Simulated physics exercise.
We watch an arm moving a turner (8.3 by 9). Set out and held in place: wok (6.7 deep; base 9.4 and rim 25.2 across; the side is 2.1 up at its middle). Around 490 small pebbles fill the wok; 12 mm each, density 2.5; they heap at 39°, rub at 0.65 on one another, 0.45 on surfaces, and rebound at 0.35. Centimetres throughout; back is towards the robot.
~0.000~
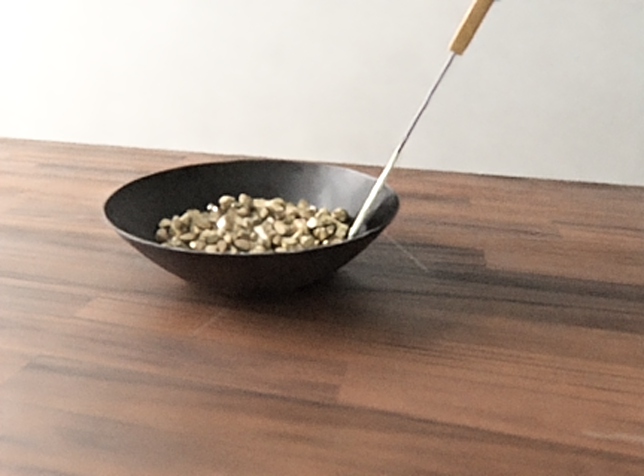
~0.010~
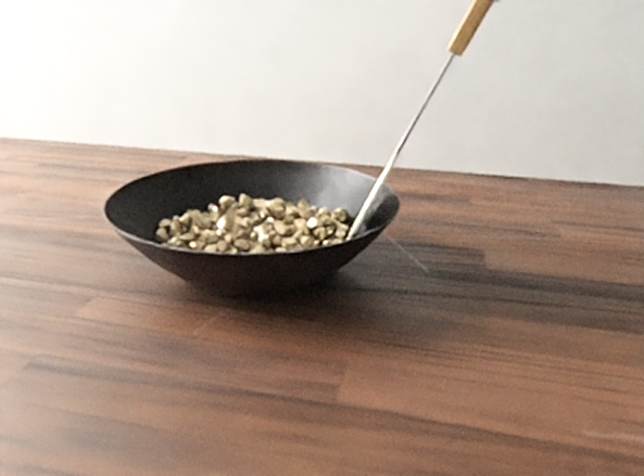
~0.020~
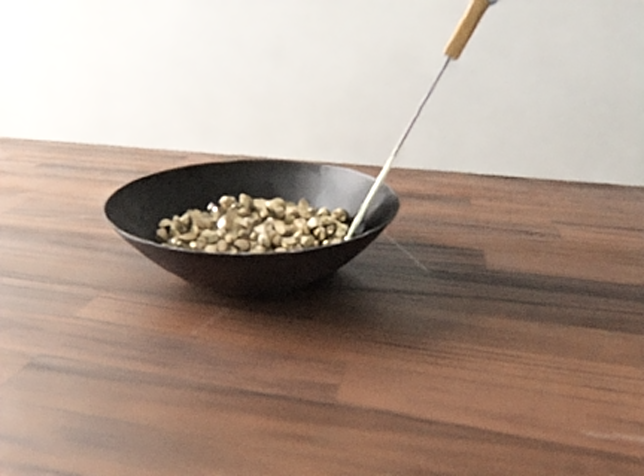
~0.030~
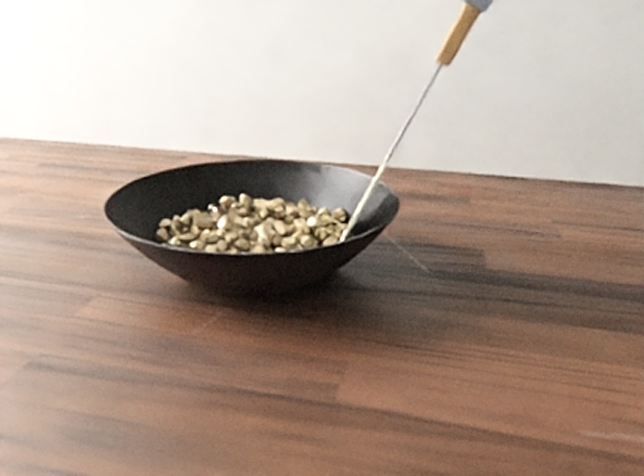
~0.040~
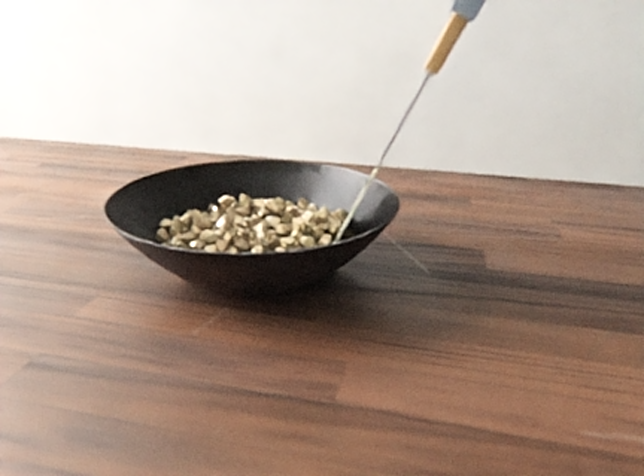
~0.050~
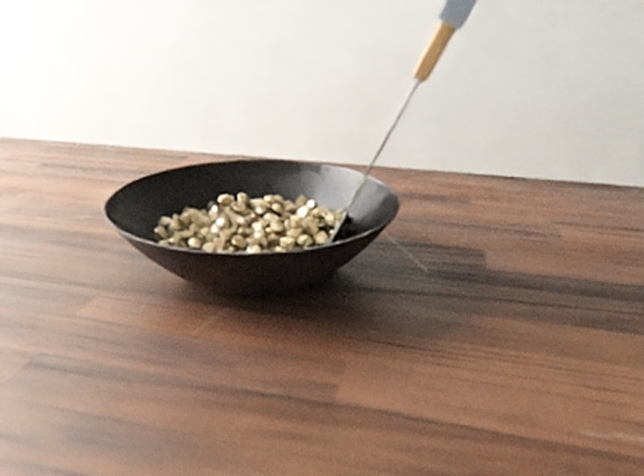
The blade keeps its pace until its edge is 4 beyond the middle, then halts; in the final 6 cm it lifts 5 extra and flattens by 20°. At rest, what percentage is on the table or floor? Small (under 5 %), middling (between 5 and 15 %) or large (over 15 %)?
A middling share, between 5 and 15 %, ends on the table or floor.
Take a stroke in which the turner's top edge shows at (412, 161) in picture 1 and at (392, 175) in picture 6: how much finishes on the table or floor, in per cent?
About 0 per cent.
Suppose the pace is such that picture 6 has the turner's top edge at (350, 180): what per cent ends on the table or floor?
About 35 per cent.
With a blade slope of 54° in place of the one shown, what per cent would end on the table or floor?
It would be near 10 per cent.
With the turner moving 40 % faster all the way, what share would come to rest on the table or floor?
It would be near 20 per cent.
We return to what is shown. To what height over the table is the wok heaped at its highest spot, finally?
Some 8.5 cm.
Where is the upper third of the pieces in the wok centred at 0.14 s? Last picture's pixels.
At about (189, 201).
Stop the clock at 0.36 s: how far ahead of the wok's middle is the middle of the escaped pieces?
Roughly 16 cm.
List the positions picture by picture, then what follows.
Turner top edge at (398, 152), sloping 65°; upper third of the load around (258, 228), from x 160 to 350, top at y 200; 492 in the wok, in the first frame.
Turner top edge at (397, 152), sloping 65°; upper third of the load around (258, 228), from x 160 to 350, top at y 200, in the second frame.
Turner top edge at (394, 155), sloping 65°; upper third of the load around (258, 228), from x 160 to 350, top at y 200, in the third frame.
Turner top edge at (387, 160), sloping 65°; upper third of the load around (258, 228), from x 160 to 350, top at y 200, in the fourth frame.
Turner top edge at (377, 167), sloping 65°; upper third of the load around (258, 226), from x 160 to 350, top at y 200, in the fifth frame.
Turner top edge at (367, 173), sloping 65°; upper third of the load around (255, 224), from x 160 to 350, top at y 200; 492 in the wok, in the sixth frame.
By 0.09 s, sloping 65°, highest piece 8 above the table; 492 in the wok.
By 0.14 s, sloping 56°, highest piece 9 above the table; 490 in the wok, 2 on the blade or in flight.
By 0.36 s, sloping 45°, highest piece 9 above the table; 464 in the wok, 11 on the table or floor, 17 on the blade or in flight.
By 1.41 s, sloping 45°, highest piece 8 above the table; 458 in the wok, 34 on the table or floor.
Final count, 458 in the wok, 34 on the table or floor. That is 7 % on the table or floor.
